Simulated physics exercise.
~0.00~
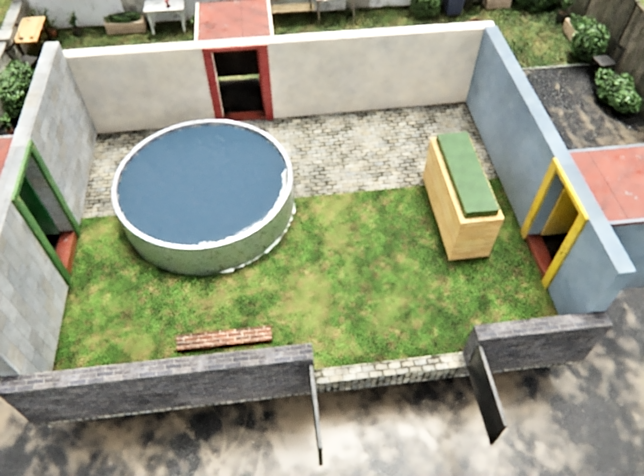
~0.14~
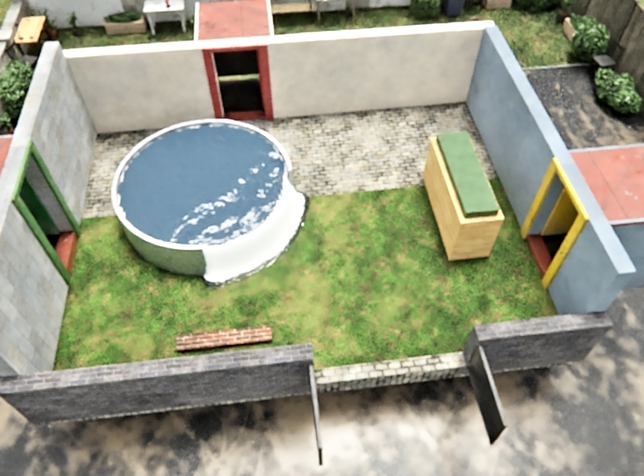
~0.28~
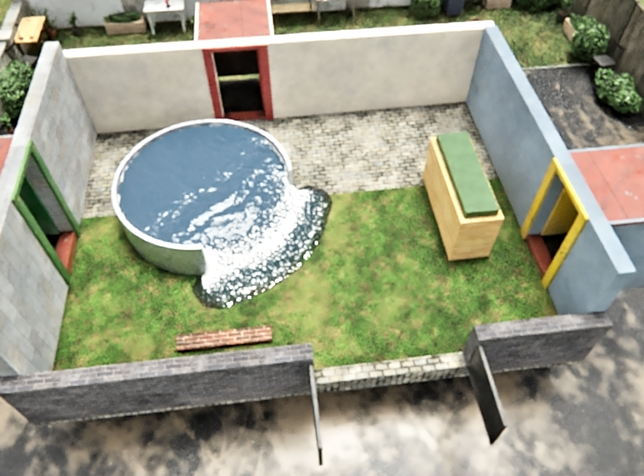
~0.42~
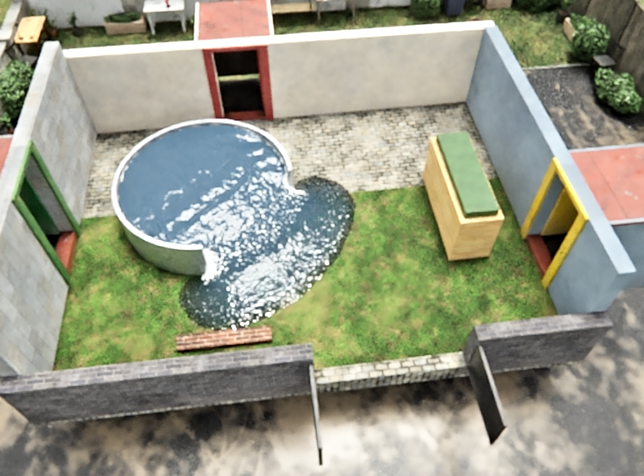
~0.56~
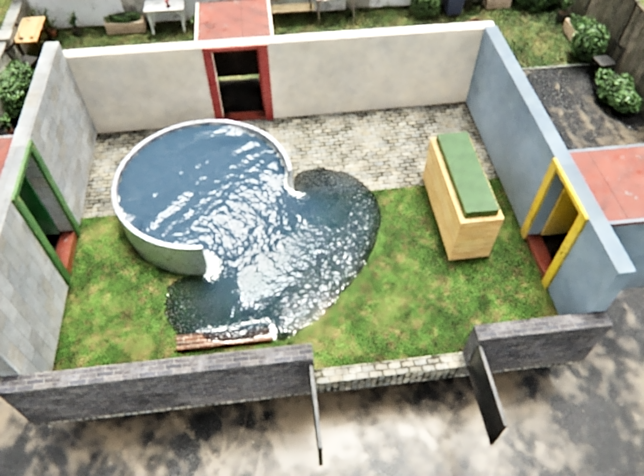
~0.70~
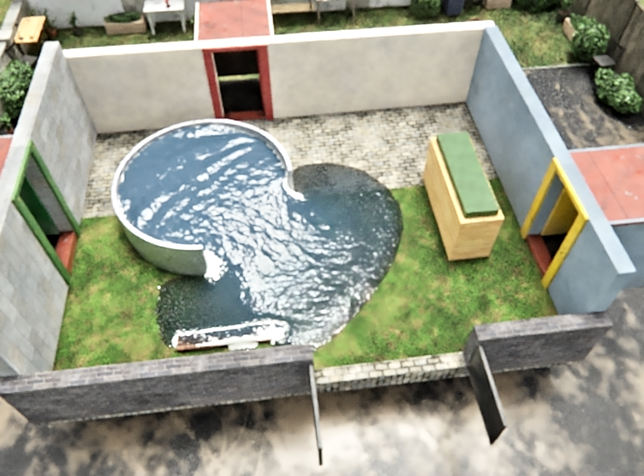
The clip shows a walled garden where the side of a round tank opens and water pours out, spreading over the grass and around a low brick kerb near the front wall, while the wooden box stays still.
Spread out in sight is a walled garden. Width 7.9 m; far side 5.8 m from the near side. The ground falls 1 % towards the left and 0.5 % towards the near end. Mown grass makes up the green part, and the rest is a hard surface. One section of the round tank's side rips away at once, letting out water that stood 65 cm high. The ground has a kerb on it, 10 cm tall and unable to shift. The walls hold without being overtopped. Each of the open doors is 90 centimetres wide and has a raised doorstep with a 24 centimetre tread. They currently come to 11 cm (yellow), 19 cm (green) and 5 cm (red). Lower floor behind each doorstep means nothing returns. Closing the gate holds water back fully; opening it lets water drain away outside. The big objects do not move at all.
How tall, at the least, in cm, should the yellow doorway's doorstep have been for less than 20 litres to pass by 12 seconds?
I would say 9 cm.
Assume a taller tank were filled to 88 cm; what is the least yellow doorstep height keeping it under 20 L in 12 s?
A step of about 14.0 cm does it.
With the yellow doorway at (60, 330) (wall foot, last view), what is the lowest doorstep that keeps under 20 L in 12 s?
Roughly 8.0 cm.
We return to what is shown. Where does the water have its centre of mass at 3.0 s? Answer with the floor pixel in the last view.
(283, 247) or so.
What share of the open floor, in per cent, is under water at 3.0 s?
Approximately 60 %.
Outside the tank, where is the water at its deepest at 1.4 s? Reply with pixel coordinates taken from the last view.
Around (281, 239).
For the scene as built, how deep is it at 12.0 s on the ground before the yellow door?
3.5 cm.
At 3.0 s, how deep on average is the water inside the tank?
On average, around 25 cm.
After 1.4 s water covers 40 % of the floor, deepest (30 cm) near (281, 239); it has not reached the yellow door.
After 3.0 s water covers 60 % of the floor, deepest (24 cm) near (469, 350); 3 cm at the yellow door, 0 litres in over its 11 cm doorstep.
After 12.0 s water covers 95 % of the floor, deepest (14 cm) near (89, 184); 4 cm at the yellow door, 7 litres in over its 11 cm doorstep.
At the yellow door as built, the water arrived by 3.0 s and peaked near 14 cm at 4.0 s.
With a doorstep of 8 cm, 28 litres would have come in within the 12 s; with 10.5 cm, 10 litres. So under 20 litres takes about 9 cm.
